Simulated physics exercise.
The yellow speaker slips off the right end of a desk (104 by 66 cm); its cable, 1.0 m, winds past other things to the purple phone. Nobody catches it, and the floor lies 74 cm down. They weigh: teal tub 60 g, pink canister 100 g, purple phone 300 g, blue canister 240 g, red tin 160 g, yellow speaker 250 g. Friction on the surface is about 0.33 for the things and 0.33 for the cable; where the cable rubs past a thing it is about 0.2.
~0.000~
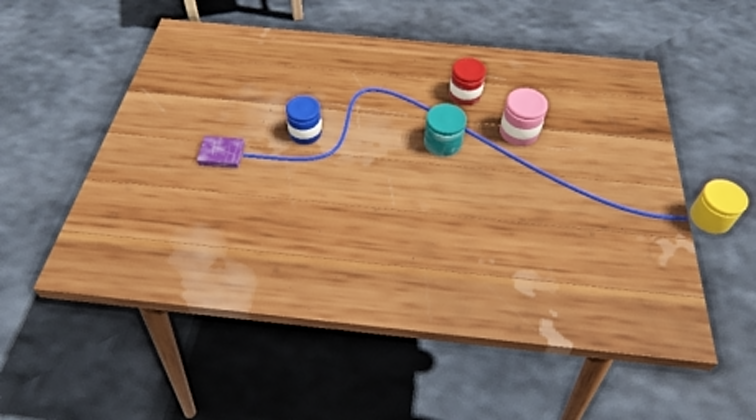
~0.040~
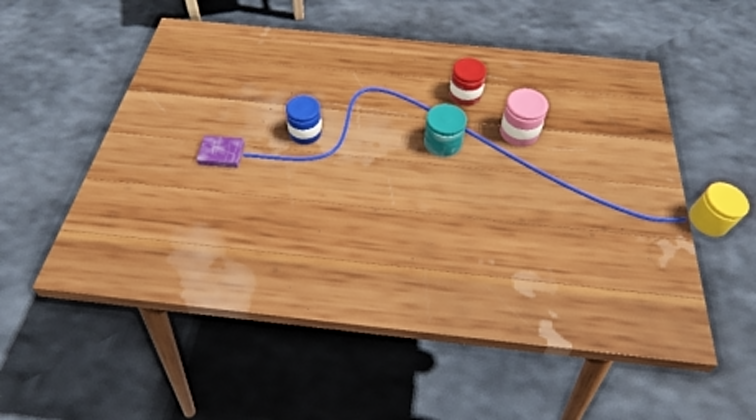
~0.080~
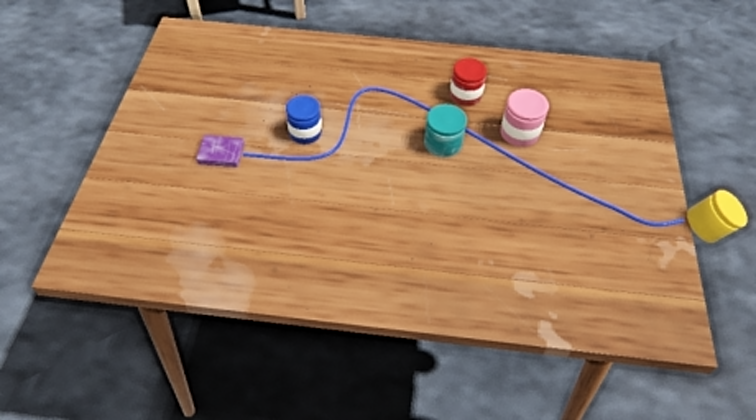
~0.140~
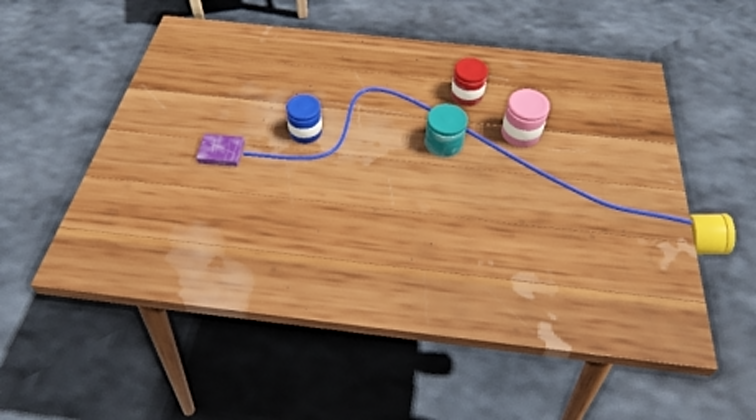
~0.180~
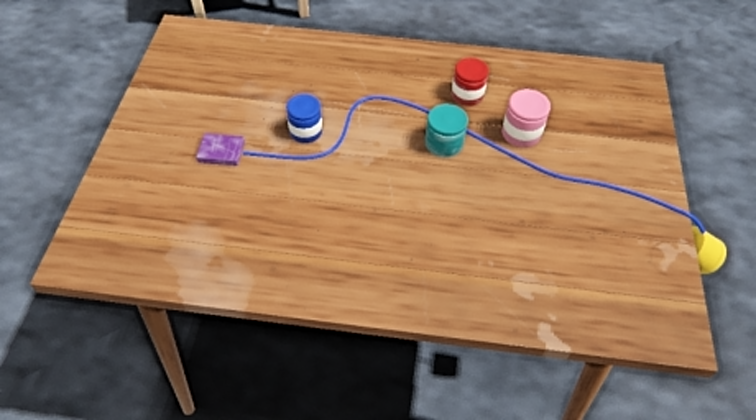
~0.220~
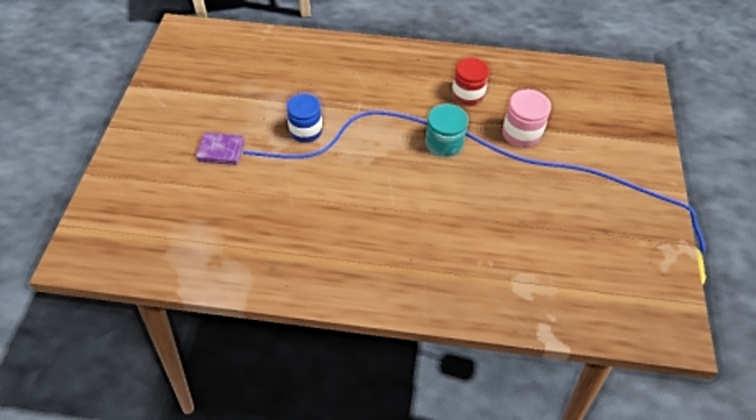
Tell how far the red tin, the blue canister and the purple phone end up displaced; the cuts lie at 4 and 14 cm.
The red tin hardly moves, the blue canister barely shifts, the purple phone travels a long way.
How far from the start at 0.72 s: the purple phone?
Purple phone 20 cm.
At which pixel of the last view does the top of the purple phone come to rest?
At about (495, 171).
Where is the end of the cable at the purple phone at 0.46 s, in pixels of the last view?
At about (298, 149).
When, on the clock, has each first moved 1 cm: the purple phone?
About: Purple phone 0.30 s.
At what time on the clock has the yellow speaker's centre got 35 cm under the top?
About: 0.50 s.
After 0.5 s, the cable's tail end at (298, 149); purple phone 10 cm off its start, teal tub 28 cm off its start, yellow speaker over the edge.
After 0.7 s, the cable's tail end at (349, 163); purple phone 19 cm off its start, blue canister 1 cm off its start, teal tub over the edge.
After 1.0 s, the cable's tail end at (404, 166); purple phone 29 cm off its start at (382, 160), blue canister 1 cm off its start at (309, 103), teal tub over the edge.
After 1.2 s, the cable's tail end at (466, 173); purple phone 40 cm off its start, blue canister 1 cm off its start, teal tub over the edge.
After 2.4 s, the cable's tail end at (516, 178); purple phone 48 cm off its start at (495, 171), blue canister 1 cm off its start at (309, 103), red tin 0 cm off its start at (473, 68), teal tub over the edge.
